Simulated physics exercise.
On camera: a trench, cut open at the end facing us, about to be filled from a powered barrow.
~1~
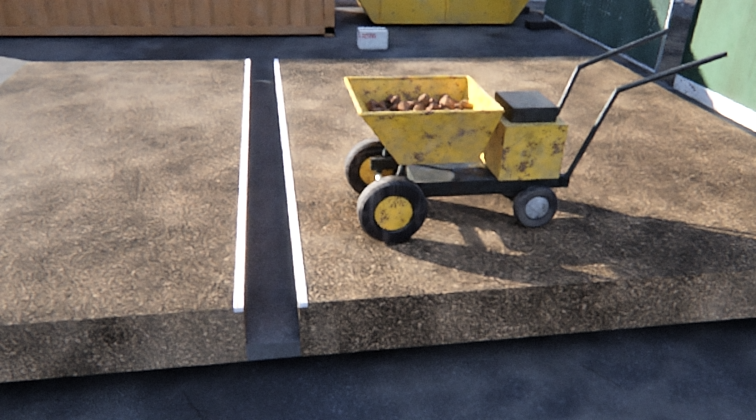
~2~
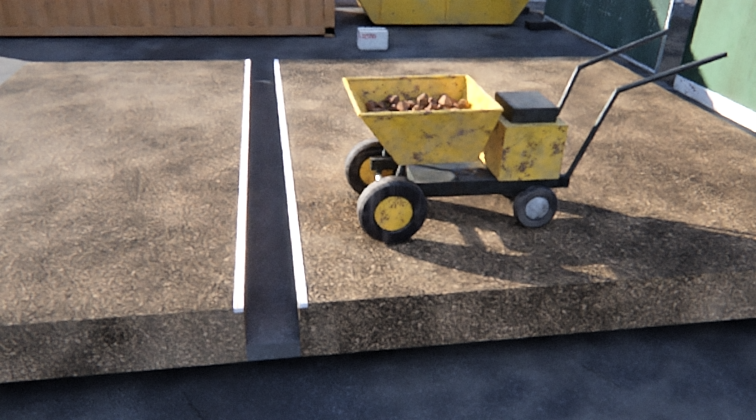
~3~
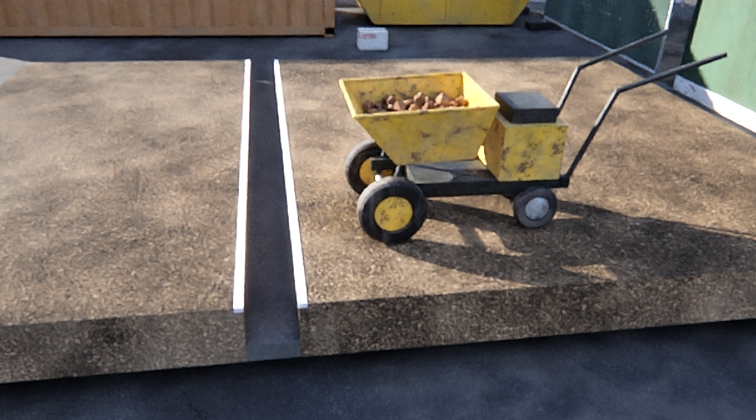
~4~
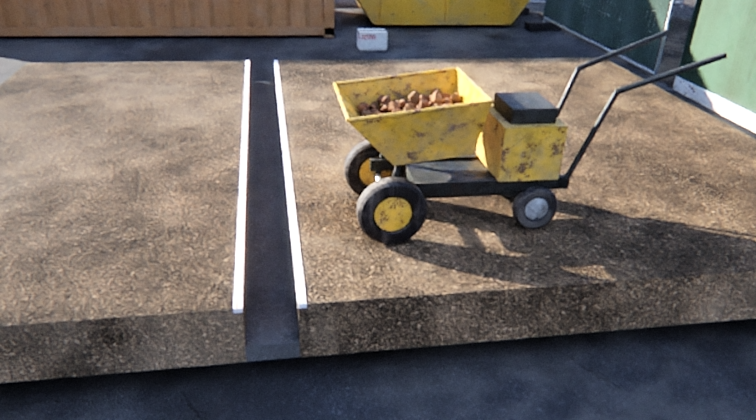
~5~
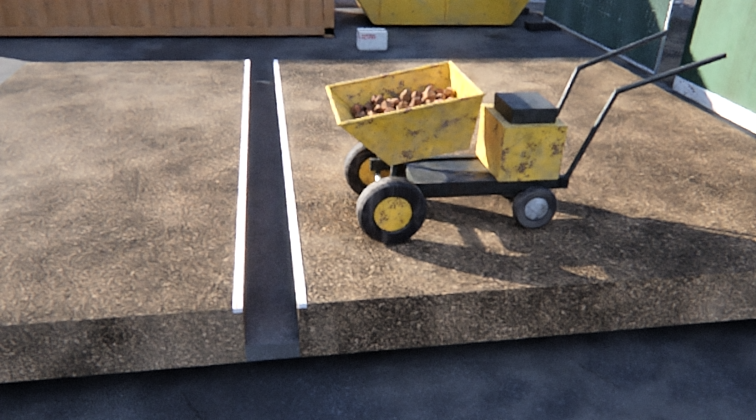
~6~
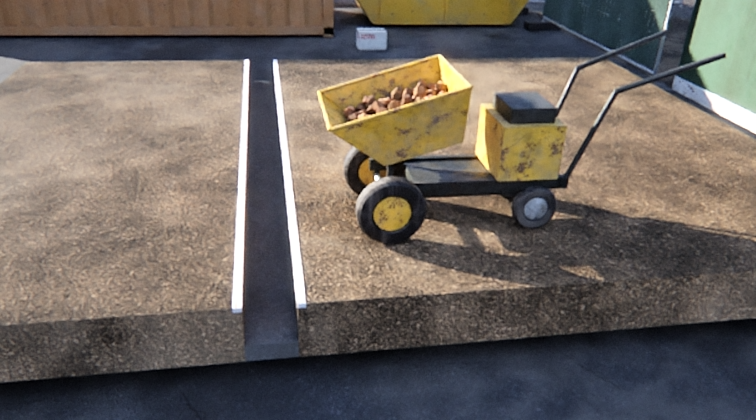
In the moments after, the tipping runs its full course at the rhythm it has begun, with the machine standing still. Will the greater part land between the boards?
The trench takes the larger part.
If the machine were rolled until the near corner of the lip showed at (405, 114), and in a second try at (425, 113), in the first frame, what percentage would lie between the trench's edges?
Roughly 80 per cent, and 60 per cent.
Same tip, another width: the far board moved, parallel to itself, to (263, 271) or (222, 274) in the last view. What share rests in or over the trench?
The first gives 30 %, the second 90 %.
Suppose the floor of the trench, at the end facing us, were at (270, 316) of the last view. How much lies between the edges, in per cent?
Close to 60 per cent.
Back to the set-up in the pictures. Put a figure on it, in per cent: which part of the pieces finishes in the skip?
Near 0 %.
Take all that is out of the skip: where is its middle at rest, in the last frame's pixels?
At about (258, 243).
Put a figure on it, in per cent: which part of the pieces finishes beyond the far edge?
Roughly 30 in a hundred.
Shortly afterwards, skip tipped steeply; the whole lot in the skip.
Next, skip tipped right over; the bulk in the skip; a little in or heaped over the trench; only a few beyond it; only a few falling.
Some moments later, skip tipped right over; a little in the skip; near two thirds in or heaped over the trench; near a quarter beyond it.
In the end, skip tipped right over; the bulk in or heaped over the trench; near a quarter beyond it.
